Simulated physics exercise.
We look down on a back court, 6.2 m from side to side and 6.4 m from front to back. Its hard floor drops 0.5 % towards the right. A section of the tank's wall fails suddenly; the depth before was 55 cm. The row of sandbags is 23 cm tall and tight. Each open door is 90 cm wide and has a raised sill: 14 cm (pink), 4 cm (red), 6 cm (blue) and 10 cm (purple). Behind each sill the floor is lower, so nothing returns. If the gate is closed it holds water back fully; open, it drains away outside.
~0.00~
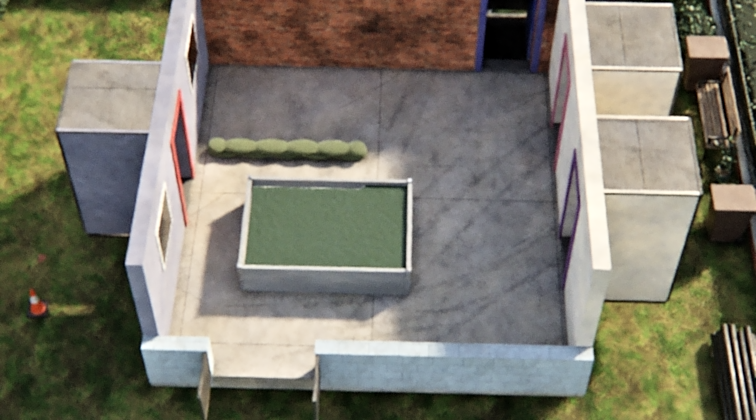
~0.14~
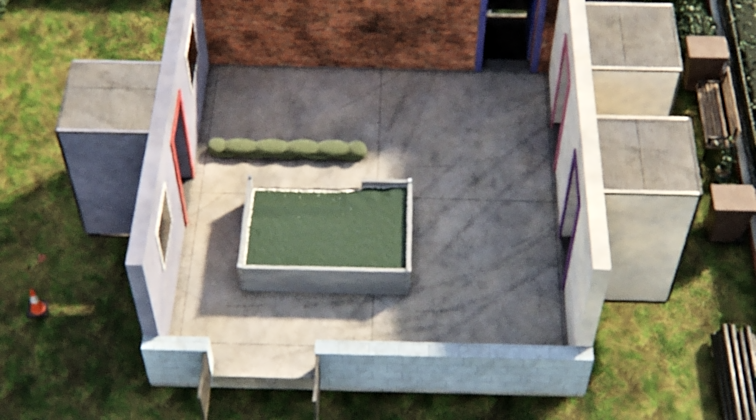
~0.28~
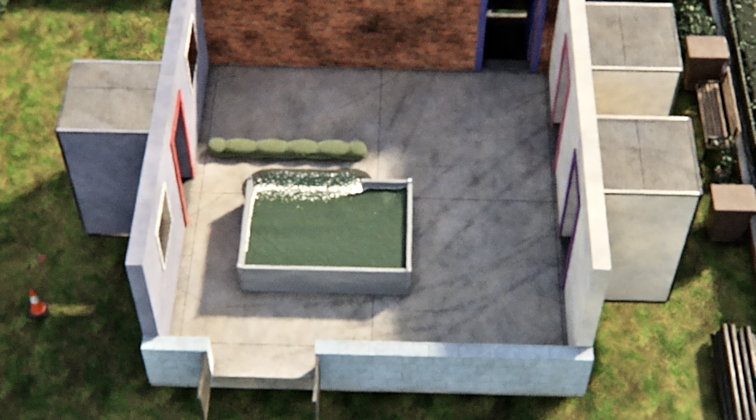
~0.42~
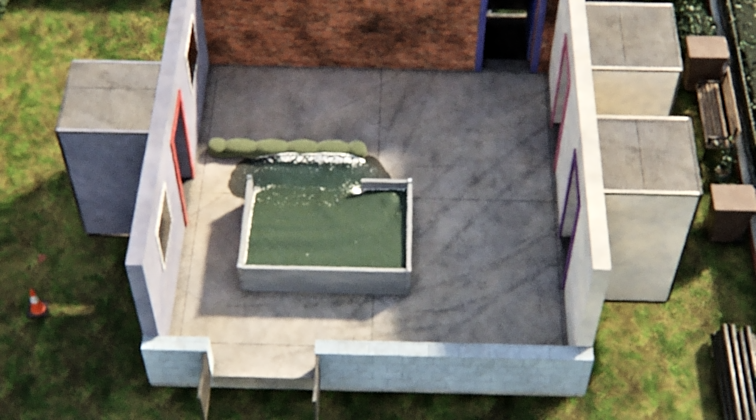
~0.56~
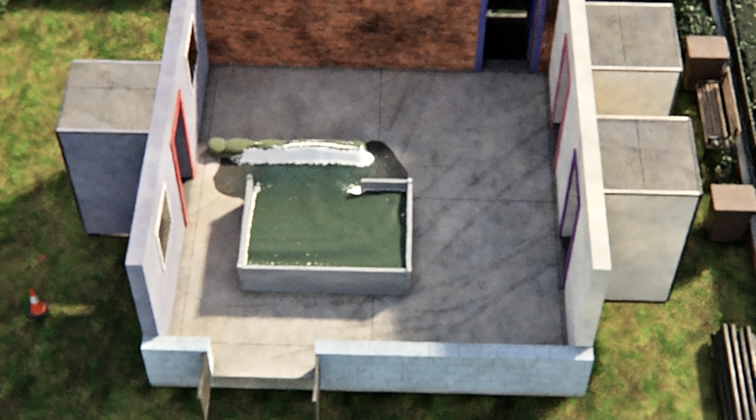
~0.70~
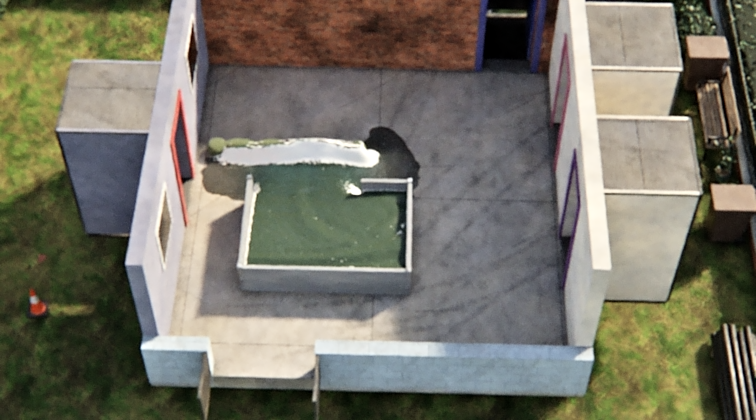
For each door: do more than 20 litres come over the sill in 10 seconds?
The water let in: At the pink door it stays under the limit; at the red door it exceeds the limit; at the blue door it goes over the limit; at the purple door it stays under the limit.
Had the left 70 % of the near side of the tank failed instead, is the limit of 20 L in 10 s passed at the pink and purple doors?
Then: Pink under, purple not over.
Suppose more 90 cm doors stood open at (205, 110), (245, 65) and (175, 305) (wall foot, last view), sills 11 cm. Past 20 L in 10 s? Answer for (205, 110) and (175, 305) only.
In turn: Under, under.
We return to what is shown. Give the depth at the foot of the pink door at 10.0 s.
Roughly 6.5 cm deep.
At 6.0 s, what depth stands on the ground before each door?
Depths in cm: Pink 9, red 9, blue 11, purple 5.
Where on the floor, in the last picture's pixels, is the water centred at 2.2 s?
Near (318, 197).
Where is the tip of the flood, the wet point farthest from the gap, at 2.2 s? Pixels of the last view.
Around (525, 104).
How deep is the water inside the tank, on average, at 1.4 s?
Some 33 cm.
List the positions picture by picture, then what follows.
The first picture shows the tank at (327, 226) is whole and still, 55 cm deep.
In the second picture, water pours out on the tank's far side and has run 1.0 m, to a hidden place; typically 10 cm deep outside, 55 cm at the tank's back.
In the third picture, the front is at (368, 182), 1.1 m from the gap on the tank's far side; 1.3 m2 of floor is under water; 55 cm left at the back of the tank.
In the fourth picture, water pours out on the tank's far side and has run 1.4 m, to (372, 161); typically 11 cm deep outside, 55 cm at the tank's back.
In the fifth picture, the front is at (376, 145), 1.8 m from the gap on the tank's far side; 2.8 m2 of floor is under water; 51 cm left at the back of the tank.
In the sixth picture, the front is at (387, 133), 2.1 m from the gap on the tank's far side; 3.3 m2 of floor is under water; 46 cm left at the back of the tank.
After 1.4 s water covers 25 % of the floor and is deepest (42 cm) near (310, 167); pink door not reached, red door 7 cm at the sill, 0 L in, blue door not reached, purple door not reached.
After 2.2 s water covers 55 % of the floor and is deepest (36 cm) near (206, 165); pink door not reached, red door 17 cm at the sill, 36 L in, blue door not reached, purple door not reached.
After 3.5 s water covers 60 % of the floor and is deepest (22 cm) near (194, 172); pink door 10 cm at the sill, 0 L in, red door 15 cm at the sill, 147 L in, blue door 8 cm at the sill, 0 L in, purple door 7 cm at the sill, 0 L in.
After 6.0 s water covers 80 % of the floor and is deepest (13 cm) near (497, 156); pink door 9 cm at the sill, 0 L in, red door 9 cm at the sill, 237 L in, blue door 11 cm at the sill, 18 L in, purple door 5 cm at the sill, 0 L in.
After 10.0 s water covers 95 % of the floor and is deepest (10 cm) near (539, 371); pink door 7 cm at the sill, 0 L in, red door 7 cm at the sill, 280 L in, blue door 8 cm at the sill, 51 L in, purple door 6 cm at the sill, 0 L in.
